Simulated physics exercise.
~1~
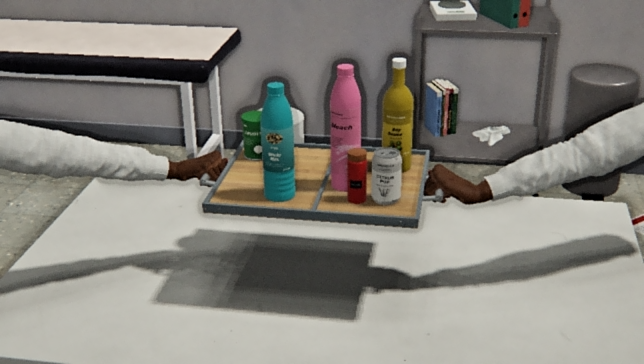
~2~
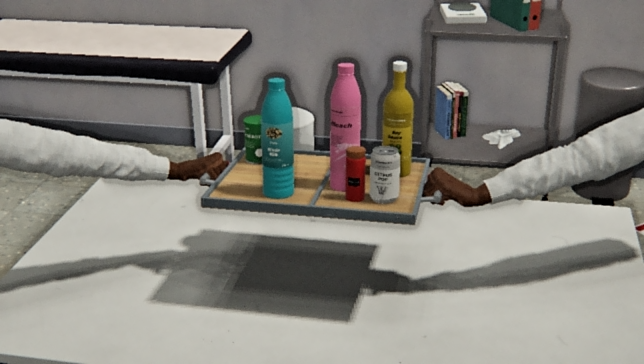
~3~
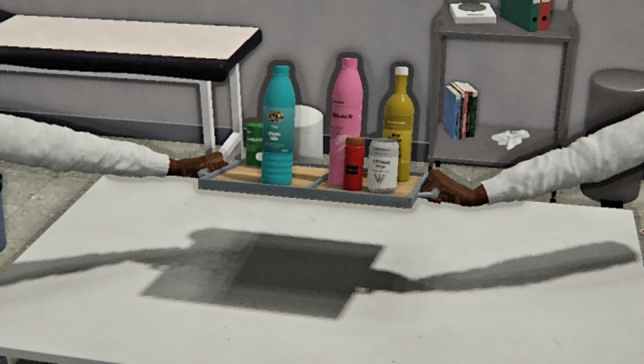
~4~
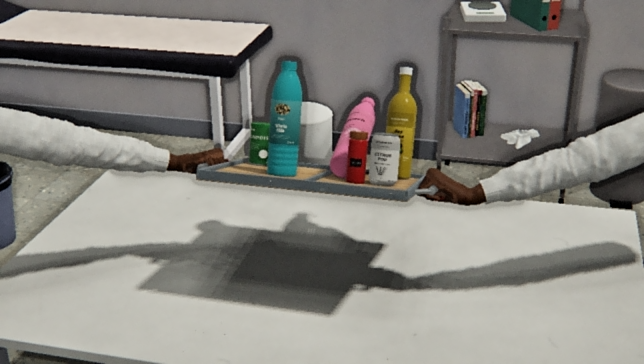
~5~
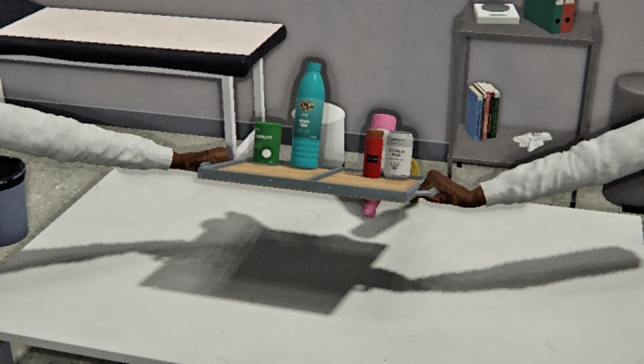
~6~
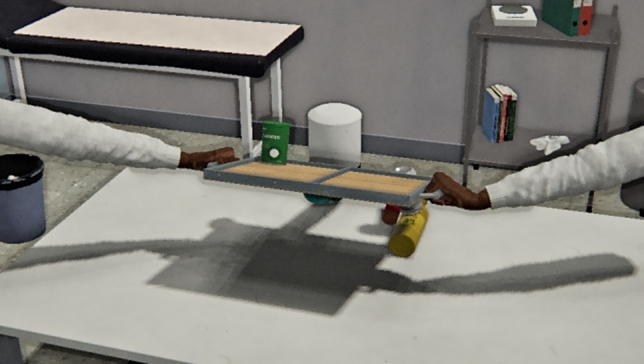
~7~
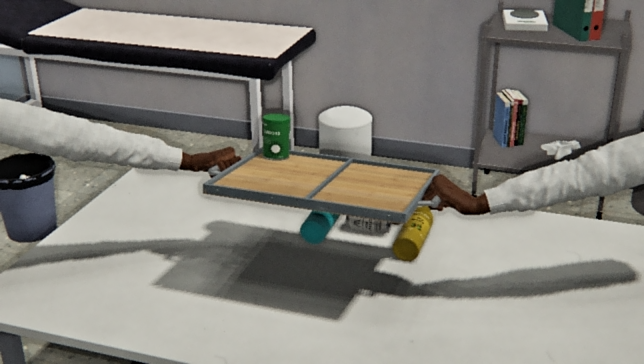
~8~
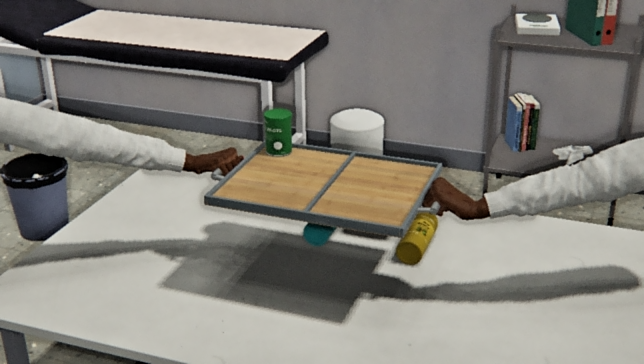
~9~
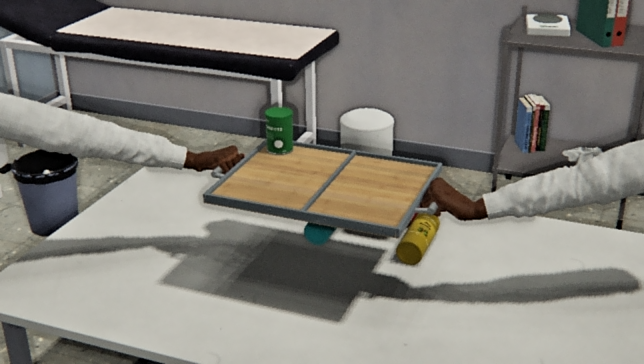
We see two hands tilt a divided tray of bottles and containers away over a white table, and the pink bottle topples first, followed by the others, which fall off. The hands bring the tray back toward level, leaving only the green tin standing on it.
